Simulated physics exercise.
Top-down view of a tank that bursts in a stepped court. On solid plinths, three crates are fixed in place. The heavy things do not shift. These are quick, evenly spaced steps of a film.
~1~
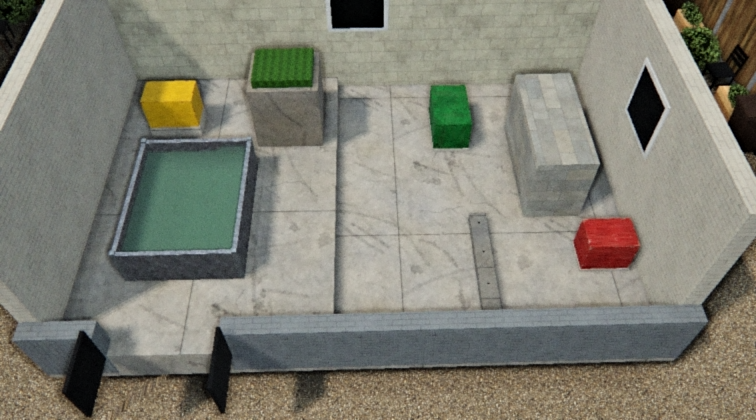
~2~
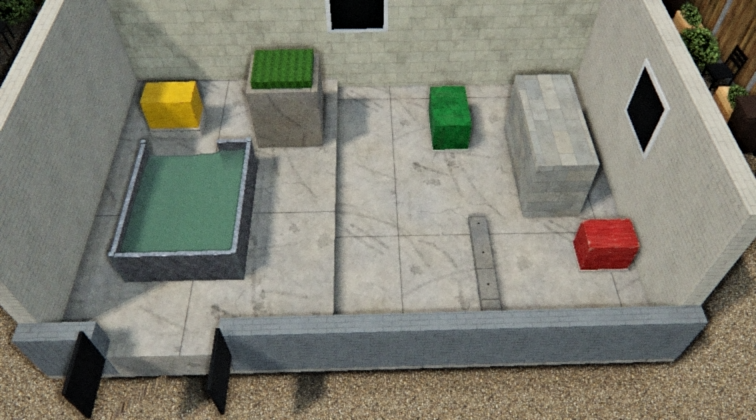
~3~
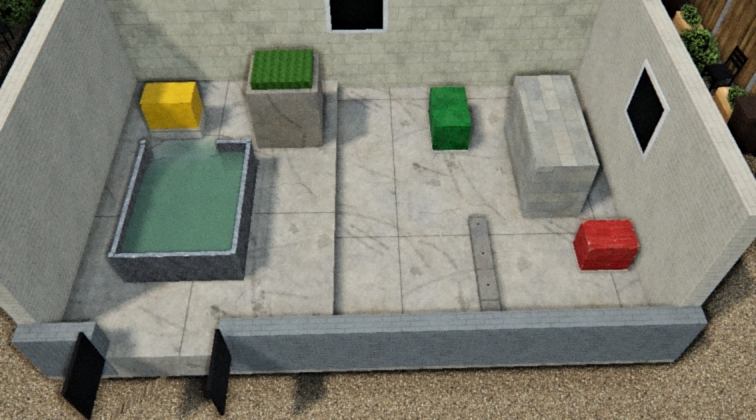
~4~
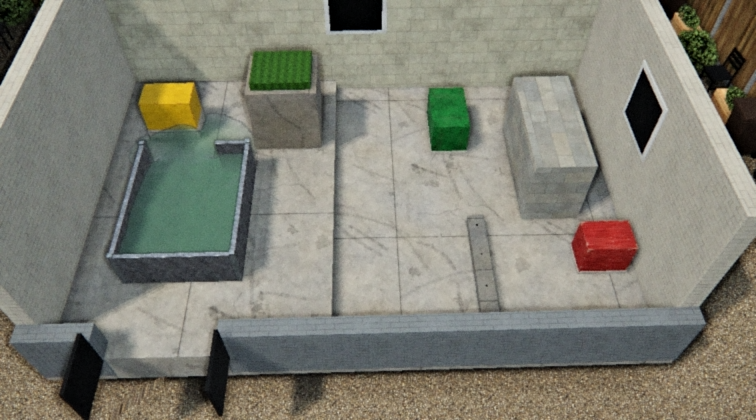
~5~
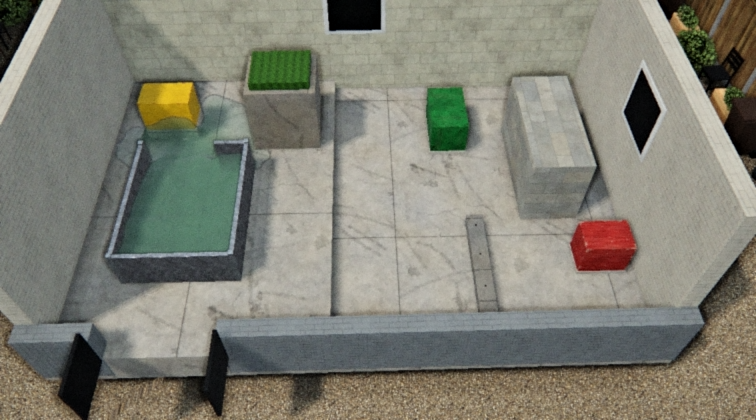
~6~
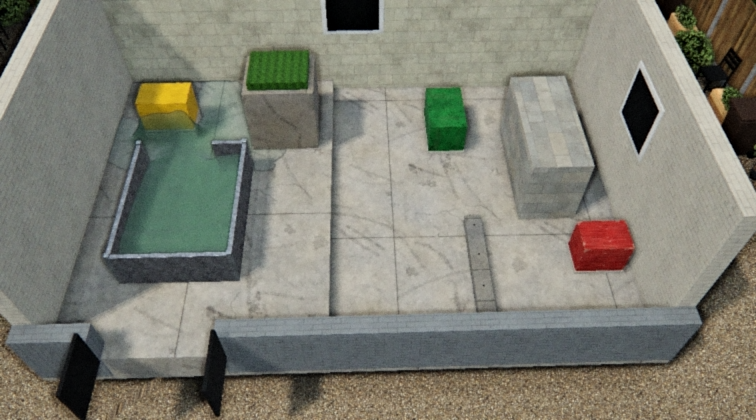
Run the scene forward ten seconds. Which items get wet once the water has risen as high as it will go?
The red crate ends up wet, the green crate ends up wet, the yellow crate ends up wet.
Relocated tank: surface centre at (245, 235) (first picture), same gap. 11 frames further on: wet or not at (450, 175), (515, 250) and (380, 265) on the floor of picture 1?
The first spot is inundated, the second not reached, and the third not reached.
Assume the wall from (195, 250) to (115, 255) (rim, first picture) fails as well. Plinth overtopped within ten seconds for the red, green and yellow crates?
Here goes: Red crate - left alone; green crate - left alone; yellow crate - left alone.
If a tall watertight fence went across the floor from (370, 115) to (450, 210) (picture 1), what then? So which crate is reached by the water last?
Answer: The one in red.
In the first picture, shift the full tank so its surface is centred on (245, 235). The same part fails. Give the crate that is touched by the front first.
Crate marked yellow.
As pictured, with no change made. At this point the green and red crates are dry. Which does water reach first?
Answer: The green one.
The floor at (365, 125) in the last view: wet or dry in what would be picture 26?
Lab note: Spot reads soaked.
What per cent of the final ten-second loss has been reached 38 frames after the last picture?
About 45 per cent.
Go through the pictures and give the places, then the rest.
Still water in the water tank at (187, 196), in the first frame.
The front is at a hidden place, out from the gap on the water tank's far side, in the second frame.
Water pours out on the water tank's far side and has run to (223, 140), in the third frame.
The front is at (219, 118), out from the gap on the water tank's far side, in the fourth frame.
The front is at (214, 98), out from the gap on the water tank's far side, in the fifth frame.
Water pours out on the water tank's far side and has run to (229, 82), in the sixth frame.
A moment on, water covers 15 % of the floor; the red crate not reached, the green crate not reached, the yellow crate water round its plinth.
Next, water covers 25 % of the floor; the red crate not reached, the green crate not reached, the yellow crate water round its plinth.
Then, water covers 35 % of the floor; the red crate not reached, the green crate water round its plinth, the yellow crate water round its plinth.
Later, water covers 60 % of the floor; the red crate not reached, the green crate water round its plinth, the yellow crate water round its plinth.
In the end, water covers 80 % of the floor; the red crate was topped, the green crate was topped, the yellow crate was topped.
